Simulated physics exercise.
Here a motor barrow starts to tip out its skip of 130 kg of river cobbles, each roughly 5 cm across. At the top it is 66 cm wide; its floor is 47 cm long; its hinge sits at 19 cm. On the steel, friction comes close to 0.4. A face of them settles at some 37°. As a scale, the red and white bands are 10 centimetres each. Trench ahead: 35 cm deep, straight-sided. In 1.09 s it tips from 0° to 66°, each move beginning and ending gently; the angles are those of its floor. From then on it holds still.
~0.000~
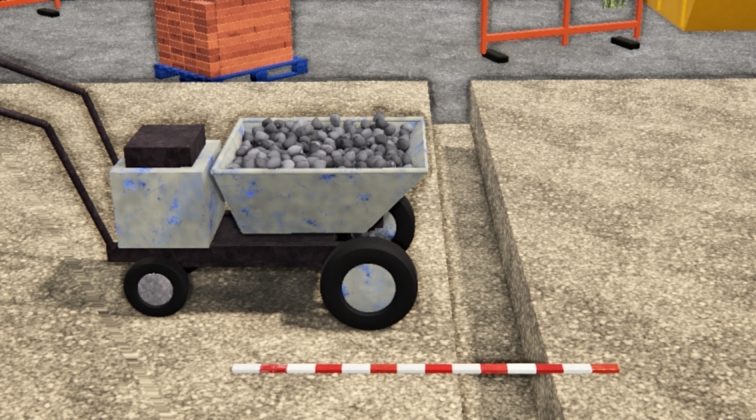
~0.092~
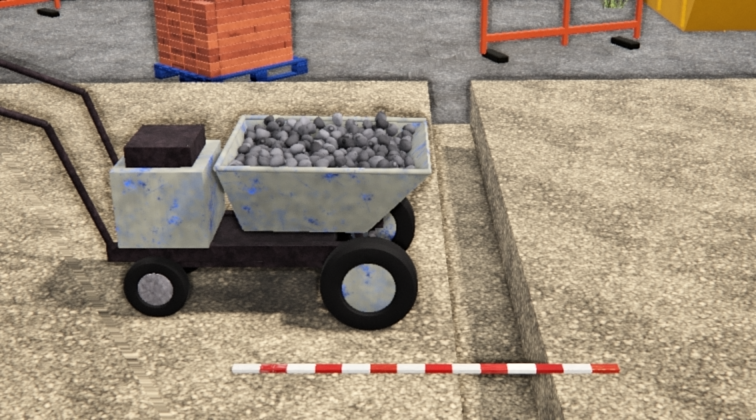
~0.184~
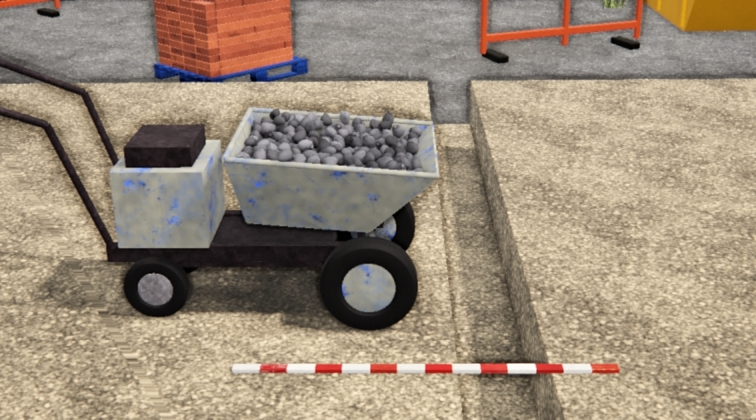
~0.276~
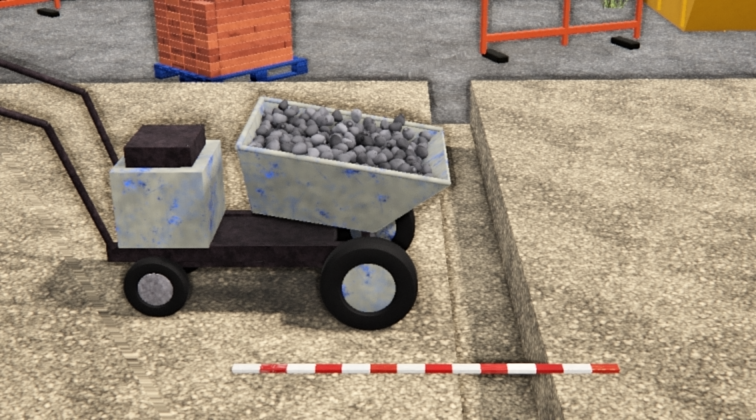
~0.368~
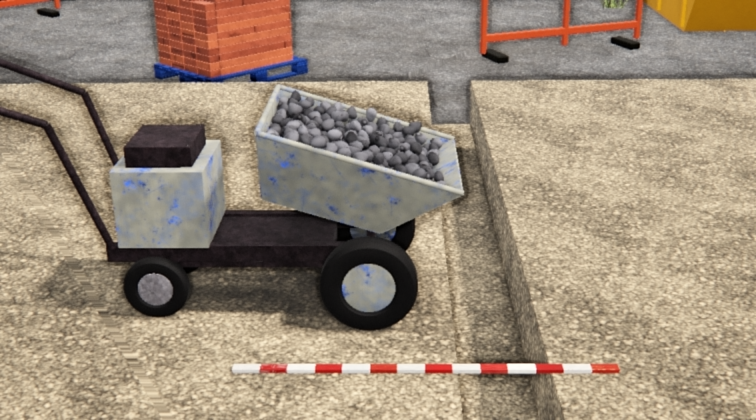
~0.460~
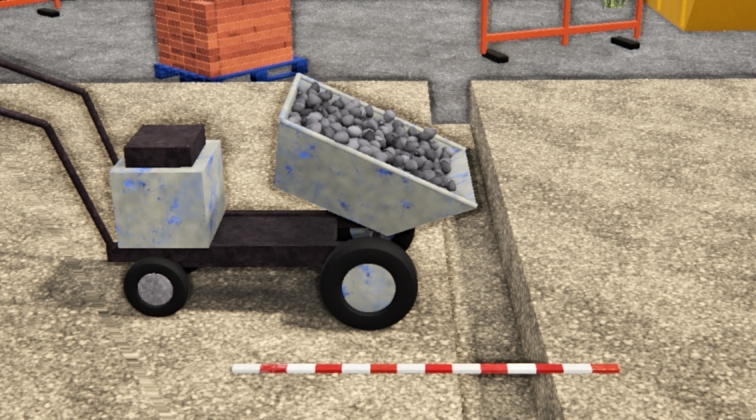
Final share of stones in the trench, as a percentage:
50 per cent.
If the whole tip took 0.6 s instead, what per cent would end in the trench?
Expected share: Around 40%.
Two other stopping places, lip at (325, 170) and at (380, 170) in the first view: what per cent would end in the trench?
80 %, then 90 %.
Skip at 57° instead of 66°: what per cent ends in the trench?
The trench would hold about 45% of it.
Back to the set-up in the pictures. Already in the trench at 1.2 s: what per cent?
Around 10 per cent of it.
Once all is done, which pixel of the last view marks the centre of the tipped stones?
Resting centre: About (528, 308).
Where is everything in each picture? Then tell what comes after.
The skip is at 0°, its lip at (427, 171); the top of the load is at (336, 125), in the first frame.
Lip at (430, 172), floor tilted 1°, highest stones at (326, 124); the stones move at 0.2 m/s on average, in the second frame.
The skip is at 5°, its lip at (438, 176); the top of the load is at (307, 120); the stones move at 0.4 m/s on average, in the third frame.
Lip at (450, 183), floor tilted 11°, highest stones at (285, 117); the stones move at 0.5 m/s on average, in the fourth frame.
Lip at (463, 194), floor tilted 18°, highest stones at (293, 107); the stones move at 0.6 m/s on average, in the fifth frame.
The skip is at 25°, its lip at (476, 207); the top of the load is at (306, 101); the stones move at 0.7 m/s on average, in the sixth frame.
After 0.8 s the floor is at 56°; 100 % in the skip; the foremost stones are at (497, 217).
After 1.2 s the floor is at 66°; 61 % in the skip, 12 % in the trench, 27 % past the trench; the foremost stones are at (595, 283).
After 1.5 s the floor is at 66°; 27 % in the skip, 24 % in the trench, 49 % past the trench; the foremost stones are at (724, 294).
After 3.5 s the floor is at 66°; 0 % in the skip, 50 % in the trench, 50 % past the trench; the foremost stones are past the picture's edge.
